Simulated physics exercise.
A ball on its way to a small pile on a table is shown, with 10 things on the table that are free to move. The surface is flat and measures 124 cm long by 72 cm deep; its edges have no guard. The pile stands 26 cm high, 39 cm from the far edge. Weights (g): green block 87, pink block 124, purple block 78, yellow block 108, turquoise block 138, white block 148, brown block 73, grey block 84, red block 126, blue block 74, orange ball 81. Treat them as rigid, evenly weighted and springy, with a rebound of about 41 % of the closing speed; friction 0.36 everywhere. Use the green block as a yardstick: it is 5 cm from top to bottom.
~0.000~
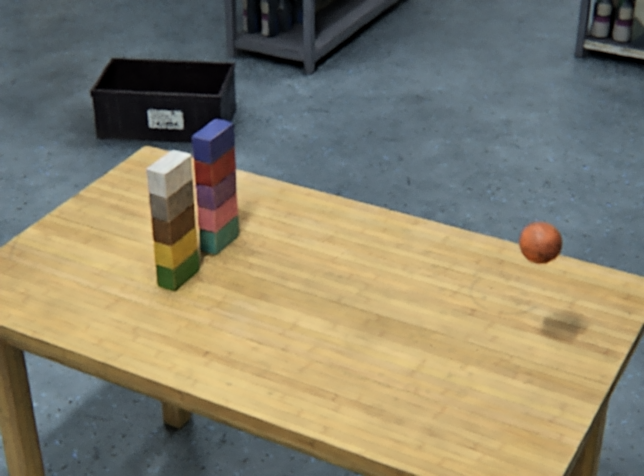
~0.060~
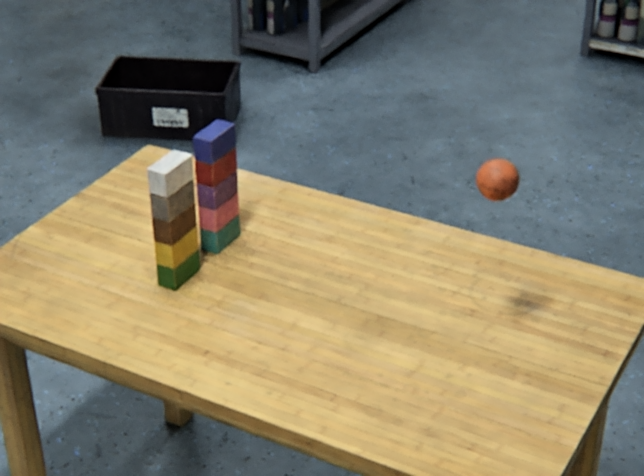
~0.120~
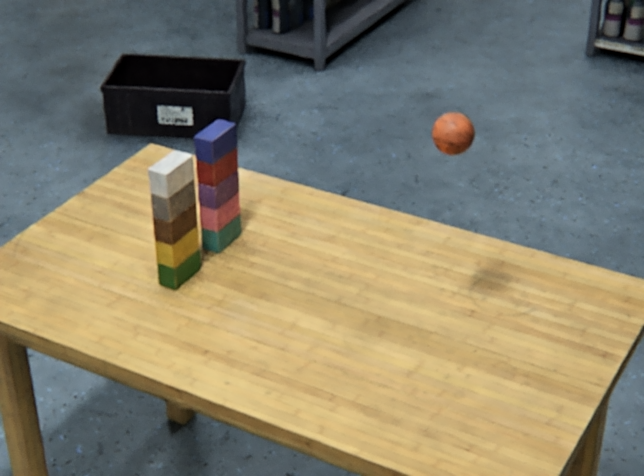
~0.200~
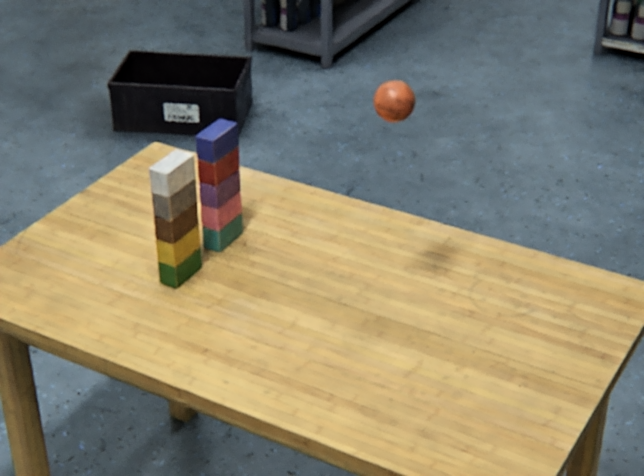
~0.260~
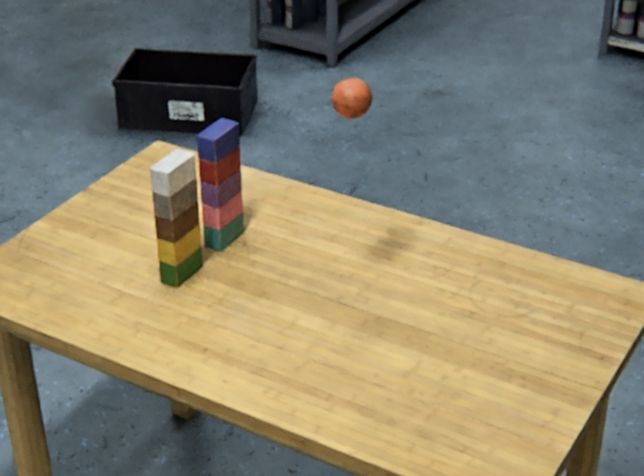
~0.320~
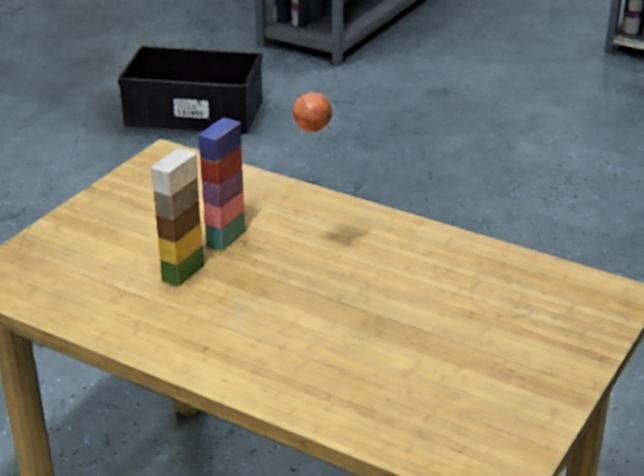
An orange ball rises and then dips as it moves left above a wooden table.
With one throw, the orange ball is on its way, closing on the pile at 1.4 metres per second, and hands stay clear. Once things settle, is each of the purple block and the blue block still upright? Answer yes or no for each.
Purple block: No, blue block: No.
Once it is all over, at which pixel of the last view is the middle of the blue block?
Around (92, 178).
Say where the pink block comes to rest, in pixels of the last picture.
It settles somewhere near (178, 215).
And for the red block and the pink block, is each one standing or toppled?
Here's how it ends: The red block comes down, and the pink block comes down.
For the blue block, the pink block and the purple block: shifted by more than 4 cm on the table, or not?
Here is how it goes: The blue block moves off; next, the pink block moves off; last, the purple block moves off.
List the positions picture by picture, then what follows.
In the first picture, 63 cm to the stack; orange ball (540, 243); purple block (216, 188); blue block (214, 141).
In the second picture, 54 cm to the stack; orange ball (498, 180); yellow block (177, 245).
In the third picture, 45 cm to the stack; orange ball (453, 134); white block (172, 174).
In the fourth picture, 34 cm to the stack; orange ball (395, 101); grey block (175, 197).
In the fifth picture, 25 cm to the stack; orange ball (352, 98); green block (181, 264).
In the sixth picture, 16 cm to the stack; orange ball (313, 112); purple block (223, 185); blue block (220, 140).
Around 0.62 s, orange ball near (254, 217); blue block at 11° to upright near (207, 135); purple block at 10° to upright near (209, 181); red block at 10° to upright.
Around 0.92 s, orange ball near (264, 234); purple block at 71° to upright near (183, 201); blue block at 62° to upright near (145, 165); red block at 71° to upright.
Around 1.12 s, orange ball near (266, 234); purple block on its side near (163, 208); blue block at 53° to upright near (104, 180); red block upside down.
Finally (1.8 s), on their side or leaning hard on the table, pink block, purple block, red block and blue block; the other 6 still in place (within 4 cm). Final places as that camera would see them, purple block near (159, 207), blue block near (92, 178).
